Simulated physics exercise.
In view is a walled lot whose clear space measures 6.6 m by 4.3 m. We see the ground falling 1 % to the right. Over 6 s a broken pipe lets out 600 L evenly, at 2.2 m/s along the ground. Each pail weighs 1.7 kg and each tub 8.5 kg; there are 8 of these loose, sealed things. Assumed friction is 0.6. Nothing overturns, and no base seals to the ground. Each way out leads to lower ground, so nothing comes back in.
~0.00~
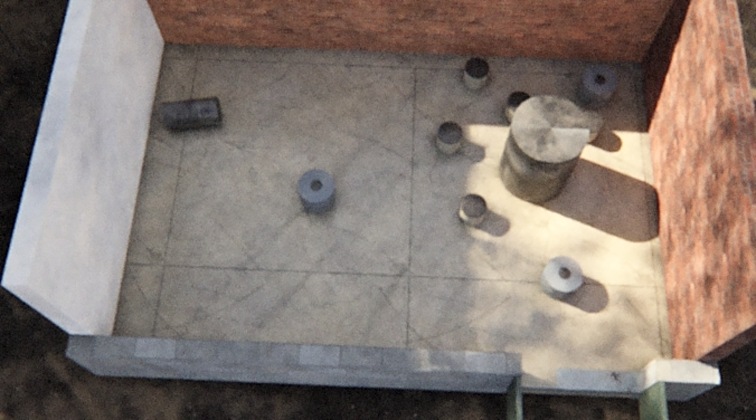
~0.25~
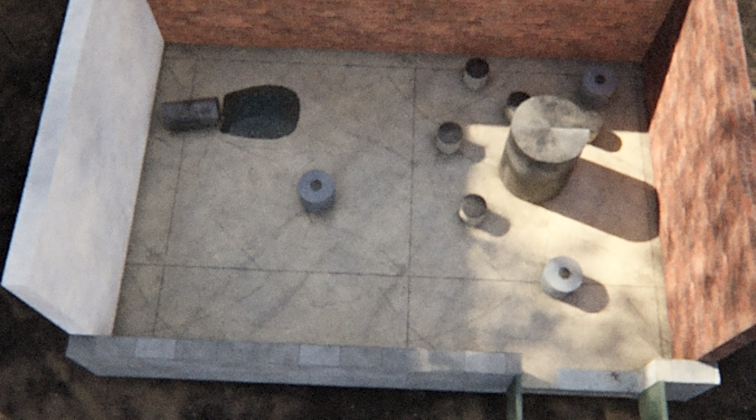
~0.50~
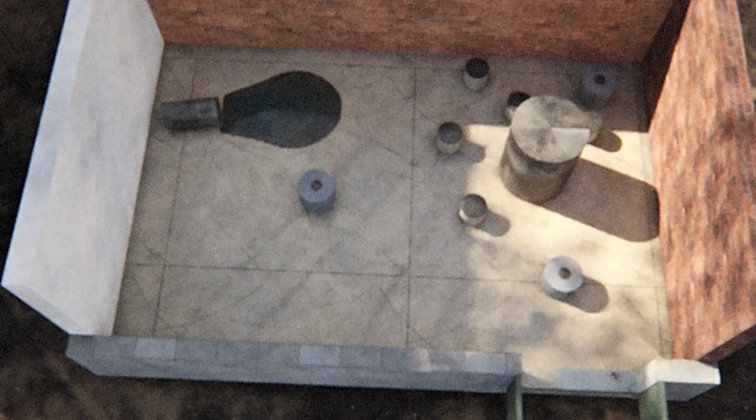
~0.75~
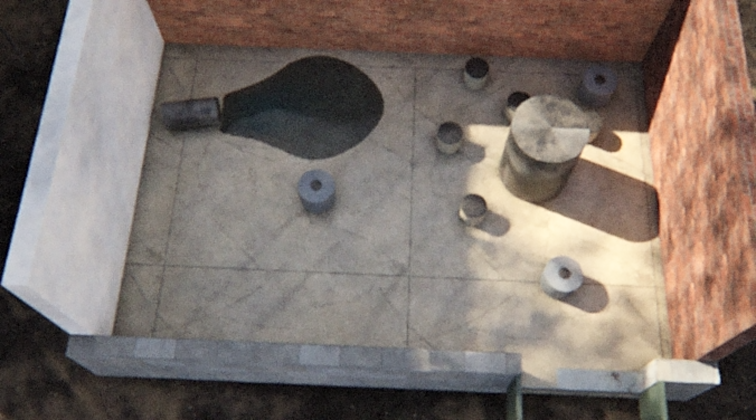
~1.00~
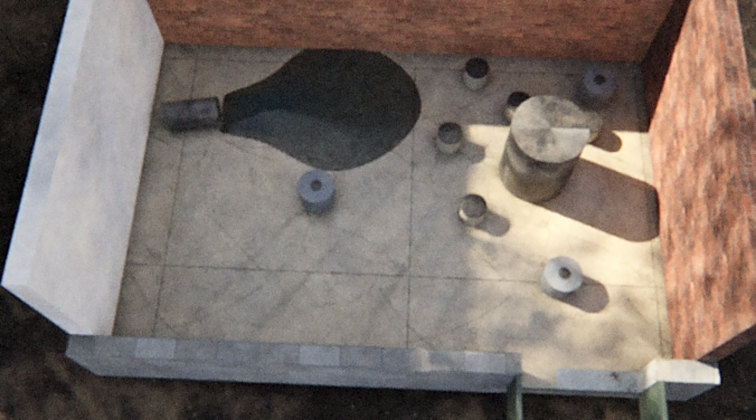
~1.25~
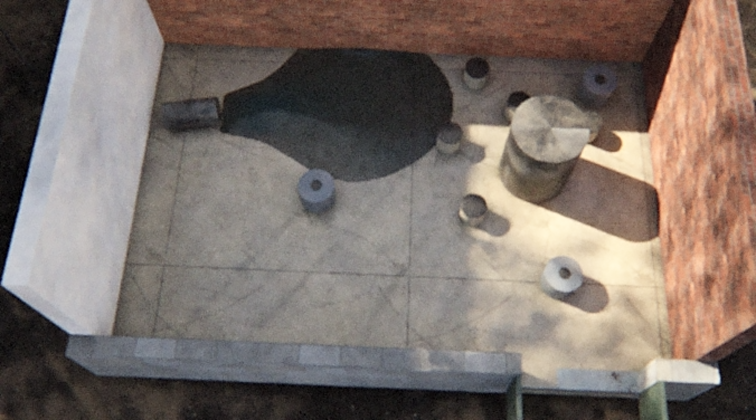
Dark water spreading from a pipe at the left across the floor of a walled lot, the scattered cylinders staying still.
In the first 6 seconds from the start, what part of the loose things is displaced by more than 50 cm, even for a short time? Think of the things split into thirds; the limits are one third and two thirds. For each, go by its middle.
That makes two thirds or more of them.
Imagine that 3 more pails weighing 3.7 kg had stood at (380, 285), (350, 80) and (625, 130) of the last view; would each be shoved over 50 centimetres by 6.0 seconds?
Well, in turn it's inside that, then beyond that, and finally beyond that.
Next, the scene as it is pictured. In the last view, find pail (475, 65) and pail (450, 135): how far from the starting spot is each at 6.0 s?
Distances, as listed: 200 cm then 200 cm.
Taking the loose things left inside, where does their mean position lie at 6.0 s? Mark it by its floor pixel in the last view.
I'd say about (555, 219) in the last view.
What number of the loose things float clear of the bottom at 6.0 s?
Total: 6.
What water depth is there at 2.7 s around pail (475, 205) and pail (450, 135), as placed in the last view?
Roughly 2 and 3 cm.
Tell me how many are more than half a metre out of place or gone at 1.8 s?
0 of them.
After 1.8 s 0 of 8 are over 50 cm from their spots; 0 afloat.
After 2.7 s 2 of 8 are over 50 cm from their spots; 2 afloat.
After 4.2 s 4 of 8 are over 50 cm from their spots; 5 afloat.
After 6.0 s 6 of 8 are over 50 cm from their spots, and 6 have been at some point; 6 afloat.
